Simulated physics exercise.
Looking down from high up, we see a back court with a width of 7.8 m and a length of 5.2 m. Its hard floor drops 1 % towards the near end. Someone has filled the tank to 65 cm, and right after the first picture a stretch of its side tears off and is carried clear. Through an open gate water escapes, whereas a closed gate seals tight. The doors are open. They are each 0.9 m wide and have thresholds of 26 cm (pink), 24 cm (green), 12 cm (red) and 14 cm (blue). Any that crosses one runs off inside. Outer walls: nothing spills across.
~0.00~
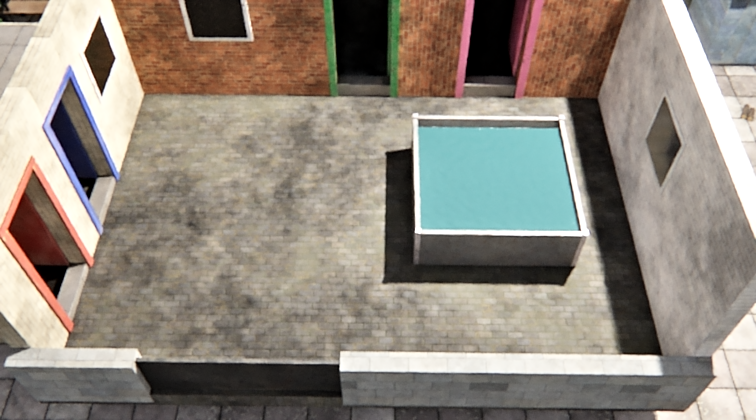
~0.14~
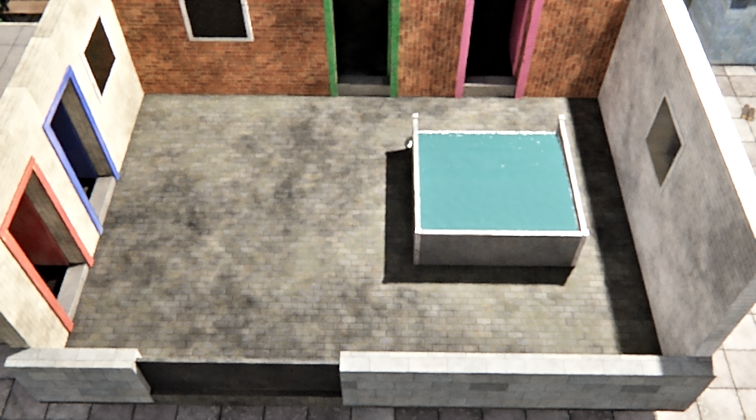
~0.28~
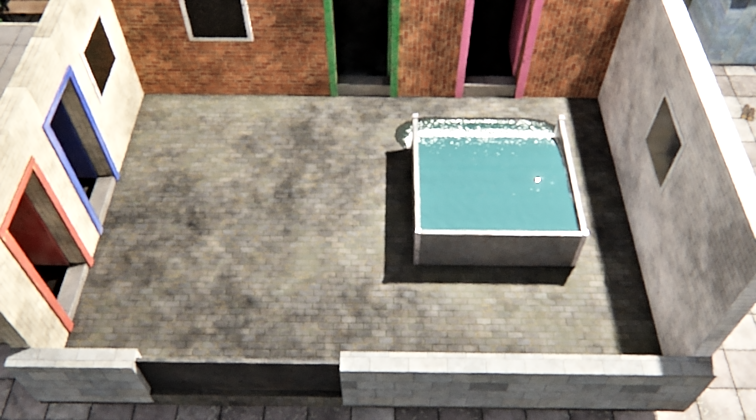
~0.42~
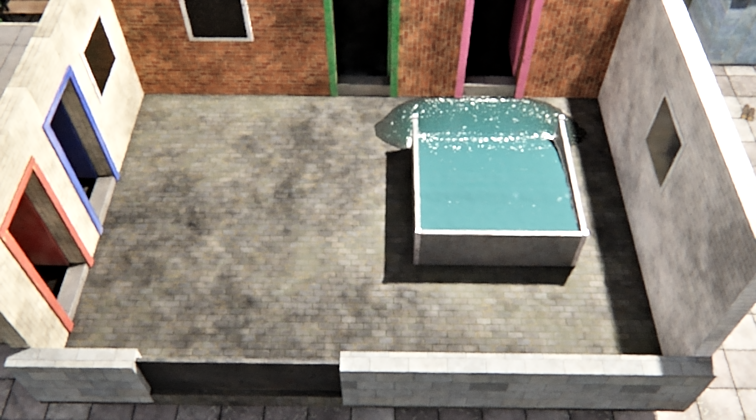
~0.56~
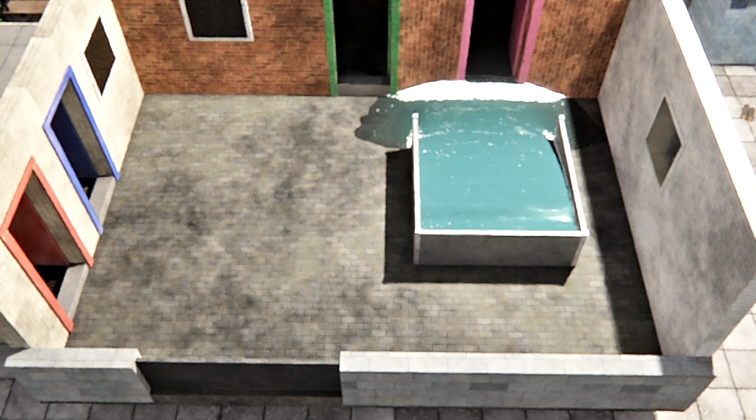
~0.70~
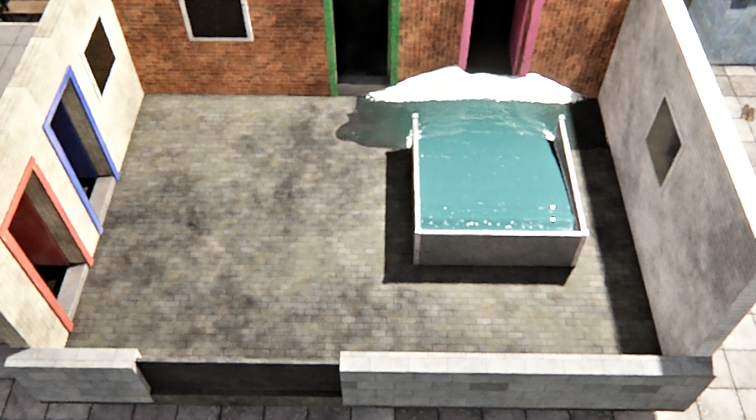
Water bursting from the far side of a raised tank in a walled courtyard, spreading and surging white against the brick wall.
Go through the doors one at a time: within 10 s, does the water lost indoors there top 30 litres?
In the end the pink door lets in a larger amount than the limit; the green door lets in a smaller amount than the limit; the red door lets in a smaller amount than the limit; the blue door lets in a smaller amount than the limit.
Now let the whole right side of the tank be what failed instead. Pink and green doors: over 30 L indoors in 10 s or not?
Well, against that limit, at pink it's within bounds, and at green it's within bounds.
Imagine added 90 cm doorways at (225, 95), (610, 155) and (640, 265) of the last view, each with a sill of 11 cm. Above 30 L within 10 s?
Taking them in order, the first gets too little, the second enough and the third too little.
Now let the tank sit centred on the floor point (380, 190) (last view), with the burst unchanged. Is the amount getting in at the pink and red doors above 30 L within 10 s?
Pink gets no more than that, red gets no more than that.
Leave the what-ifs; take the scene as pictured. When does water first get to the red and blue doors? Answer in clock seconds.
Arrival: Red 3.6 s, blue 3.0 s.
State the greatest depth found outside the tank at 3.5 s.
Depth: Approx. 36 cm.
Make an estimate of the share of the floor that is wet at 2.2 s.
About 30 per cent.
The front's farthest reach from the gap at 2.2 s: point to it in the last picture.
Somewhere near pixel (175, 98).
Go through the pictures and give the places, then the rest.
In the first picture, the tank at (494, 175) is whole and still, 65 cm deep.
In the second picture, the front is at (408, 147), 1.2 m from the gap on the tank's far side; 0.4 m2 of floor is under water; 65 cm left at the back of the tank.
In the third picture, water pours out on the tank's far side and has run 1.3 m, to (401, 136); typically 12 cm deep outside, 65 cm at the tank's back.
In the fourth picture, water pours out on the tank's far side and has run 1.6 m, to (390, 120); typically 10 cm deep outside, 65 cm at the tank's back.
In the fifth picture, water pours out on the tank's far side and has run 2.0 m, to (386, 97); typically 12 cm deep outside, 63 cm at the tank's back.
In the sixth picture, water pours out on the tank's far side and has run 2.3 m, to (362, 97); typically 14 cm deep outside, 56 cm at the tank's back.
After 1.4 s water covers 15 % of the floor and is deepest (49 cm) near (589, 102); pink door 47 cm at the sill, 69 L in, green door 20 cm at the sill, 0 L in, red door not reached, blue door not reached.
After 2.2 s water covers 30 % of the floor and is deepest (46 cm) near (590, 109); pink door 37 cm at the sill, 143 L in, green door 20 cm at the sill, 0 L in, red door not reached, blue door not reached.
After 3.5 s water covers 60 % of the floor and is deepest (36 cm) near (653, 369); pink door 20 cm at the sill, 164 L in, green door 12 cm at the sill, 0 L in, red door not reached, blue door 16 cm at the sill, 0 L in.
After 6.0 s water covers 90 % of the floor and is deepest (19 cm) near (656, 383); pink door 8 cm at the sill, 164 L in, green door 7 cm at the sill, 0 L in, red door 6 cm at the sill, 0 L in, blue door 9 cm at the sill, 1 L in.
After 10.0 s water covers 100 % of the floor and is deepest (12 cm) near (57, 375); pink door 8 cm at the sill, 164 L in, green door 5 cm at the sill, 0 L in, red door 11 cm at the sill, 7 L in, blue door 11 cm at the sill, 2 L in.
